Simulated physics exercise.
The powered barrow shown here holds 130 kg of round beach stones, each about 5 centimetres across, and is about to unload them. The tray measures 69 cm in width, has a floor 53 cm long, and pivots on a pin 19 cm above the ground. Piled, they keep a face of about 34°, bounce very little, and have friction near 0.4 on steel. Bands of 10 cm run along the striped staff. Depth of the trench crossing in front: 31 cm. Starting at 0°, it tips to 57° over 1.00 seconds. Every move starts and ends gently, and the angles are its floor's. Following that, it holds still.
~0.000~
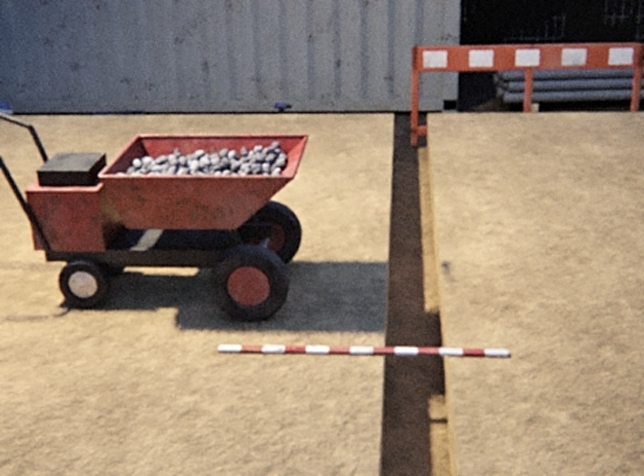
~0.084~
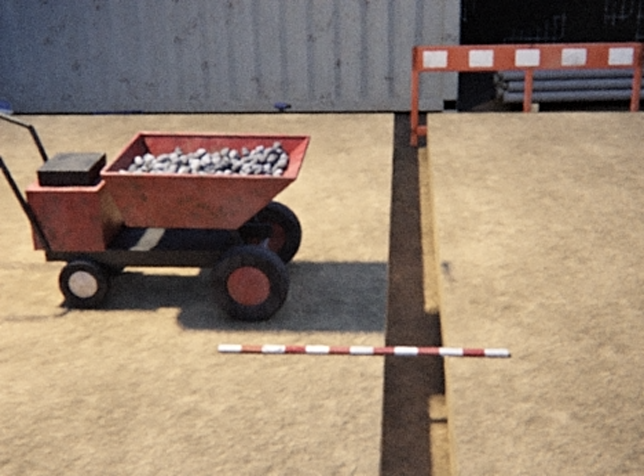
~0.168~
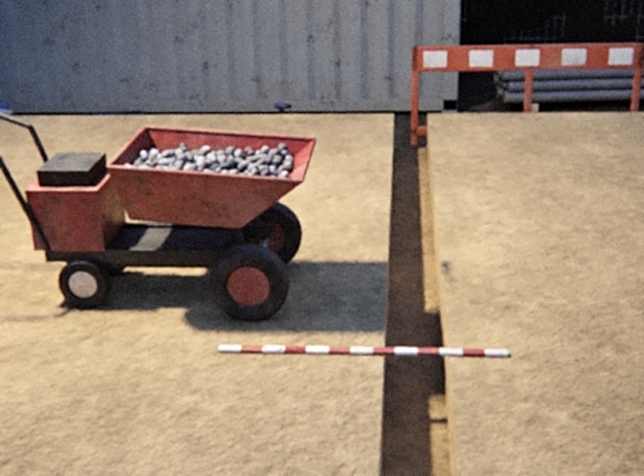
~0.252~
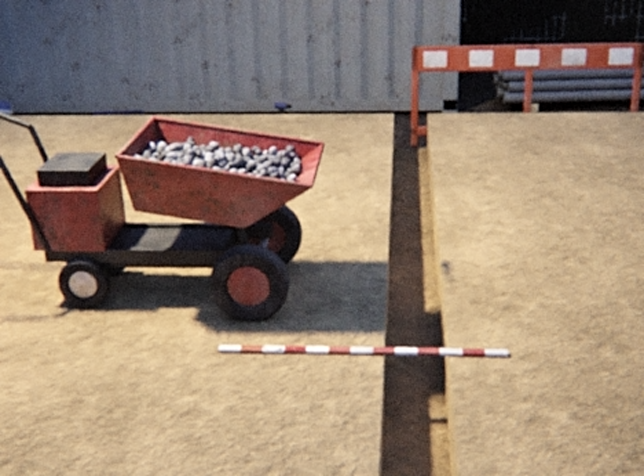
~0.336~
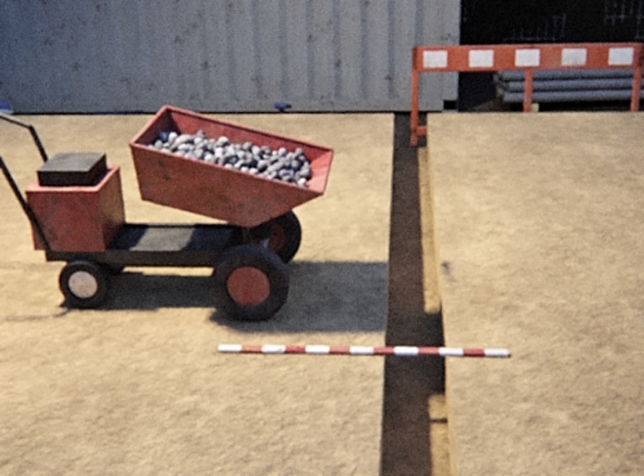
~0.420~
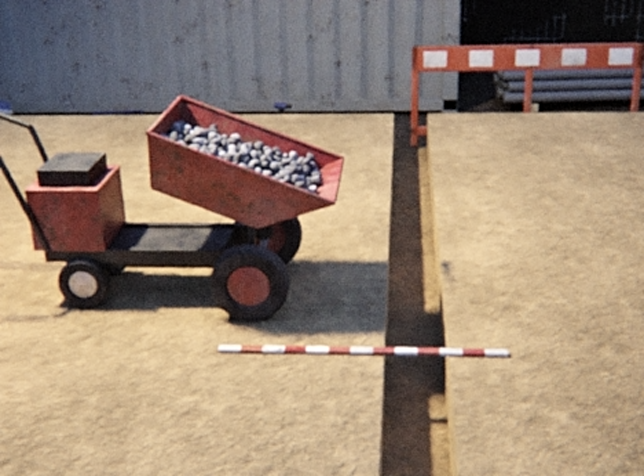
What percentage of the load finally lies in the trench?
About 84 per cent.
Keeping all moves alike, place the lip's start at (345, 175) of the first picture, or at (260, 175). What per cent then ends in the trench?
Roughly 35 in a hundred, then 85 in a hundred.
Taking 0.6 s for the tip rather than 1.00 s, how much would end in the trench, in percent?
Then about 65 per cent.
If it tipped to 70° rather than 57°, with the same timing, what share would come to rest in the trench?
Then about 85 per cent.
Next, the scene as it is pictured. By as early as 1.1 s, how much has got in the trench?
Approx. 20 % of the load.
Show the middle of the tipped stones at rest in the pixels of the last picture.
Roughly (421, 327), I'd say.
After 0.8 s the floor is at 48°; 100 % in the tray; the foremost stones are at (354, 223).
After 1.1 s the floor is at 57°; 78 % in the tray, 2 % short of the trench, 20 % in the trench; the foremost stones are at (436, 302).
After 1.5 s the floor is at 57°; 32 % in the tray, 1 % short of the trench, 51 % in the trench, 15 % past the trench; the foremost stones are at (529, 296).
After 3.4 s the floor is at 57°; 0 % in the tray, 84 % in the trench, 16 % past the trench; the foremost stones are at (622, 304).
